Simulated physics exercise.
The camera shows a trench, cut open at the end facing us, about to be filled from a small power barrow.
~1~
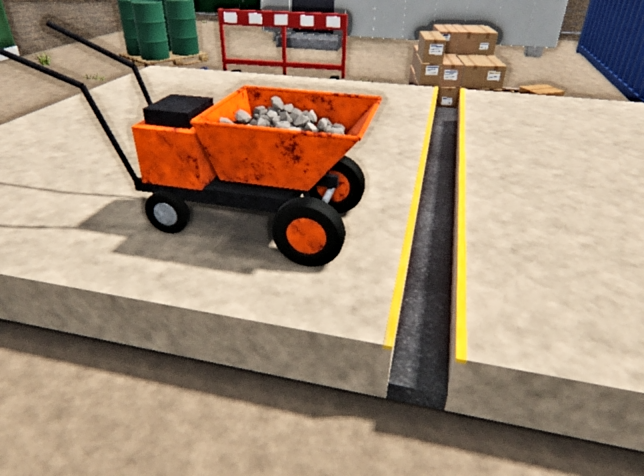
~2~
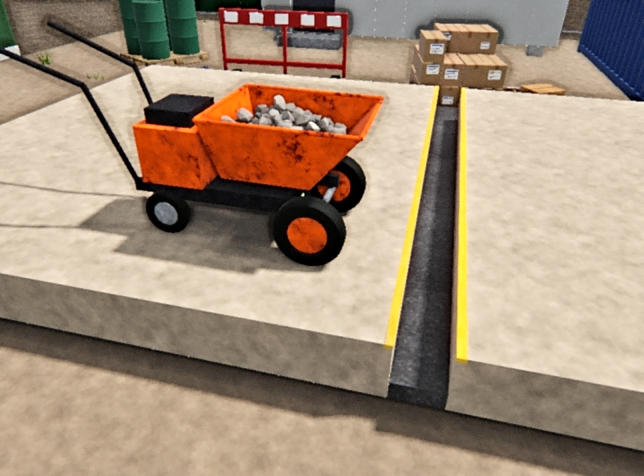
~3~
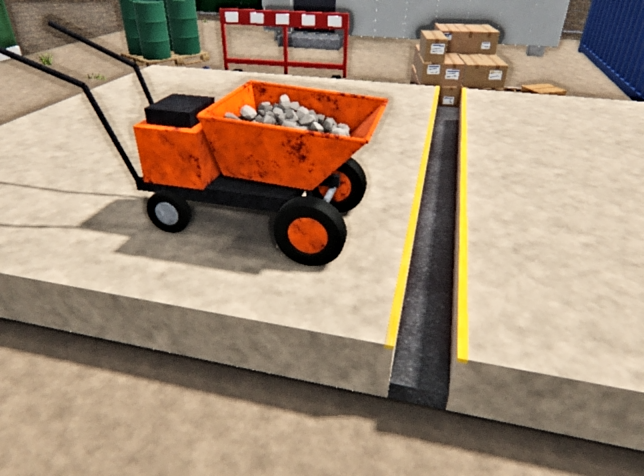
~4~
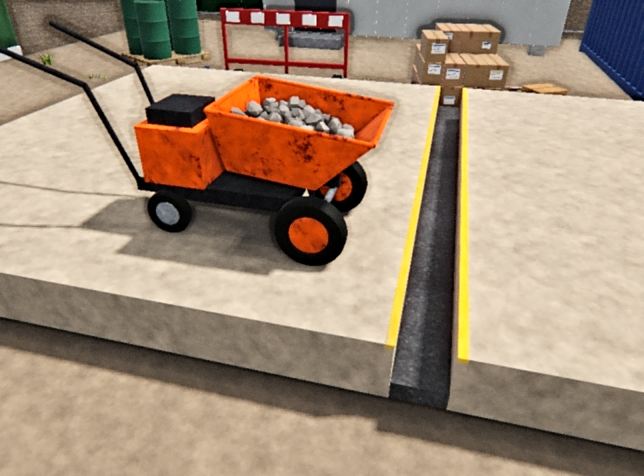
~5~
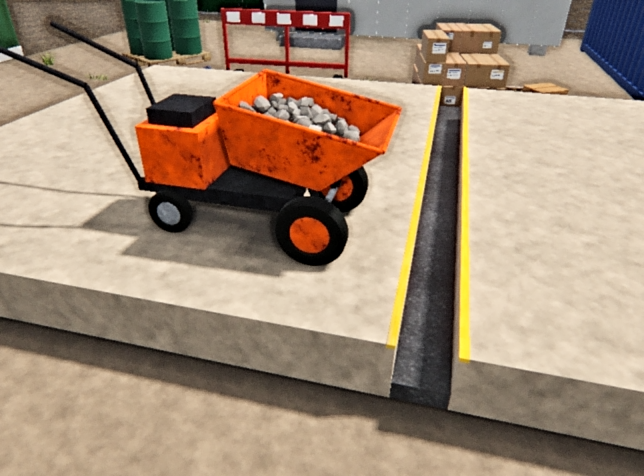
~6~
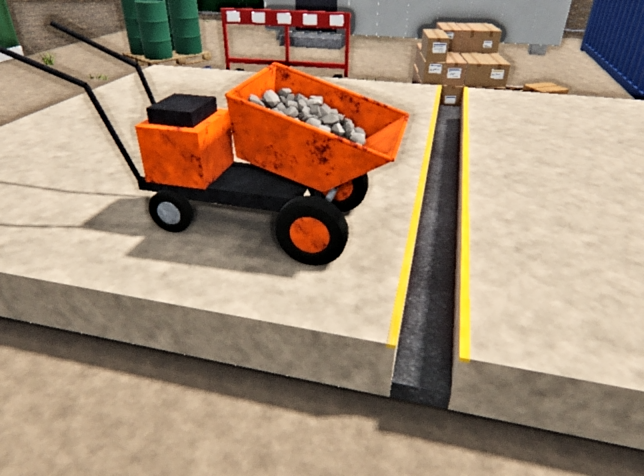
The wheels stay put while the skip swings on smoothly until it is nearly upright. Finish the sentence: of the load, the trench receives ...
The majority.
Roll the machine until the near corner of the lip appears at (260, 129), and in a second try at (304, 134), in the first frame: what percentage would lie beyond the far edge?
I'd put it at around 0 percent the first time and 0 percent the second.
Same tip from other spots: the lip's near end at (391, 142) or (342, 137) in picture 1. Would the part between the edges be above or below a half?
Okay, first it's a smaller portion, and then it's the bigger portion.
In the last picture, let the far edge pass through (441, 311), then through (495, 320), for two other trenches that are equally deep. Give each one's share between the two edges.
30 % and 100 %, give or take.
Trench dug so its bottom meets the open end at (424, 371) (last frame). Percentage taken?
60 per cent, roughly.
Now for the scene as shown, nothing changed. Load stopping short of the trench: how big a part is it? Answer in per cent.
It works out to roughly 0 percent.
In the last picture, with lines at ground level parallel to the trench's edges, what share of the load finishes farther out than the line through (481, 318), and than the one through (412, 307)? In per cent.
The first comes to 10 per cent, the second to 90 per cent.
Soon, skip tipped steeply; all in the skip.
A while on, skip tipped right over; most in the skip; a small part in or heaped over the trench; a stray few beyond it; a stray few falling.
Towards the end, skip tipped right over; about a quarter in the skip; about two thirds in or heaped over the trench; a small part beyond it.
Finally, skip tipped right over; a small part in the skip; most in or heaped over the trench; a small part beyond it.
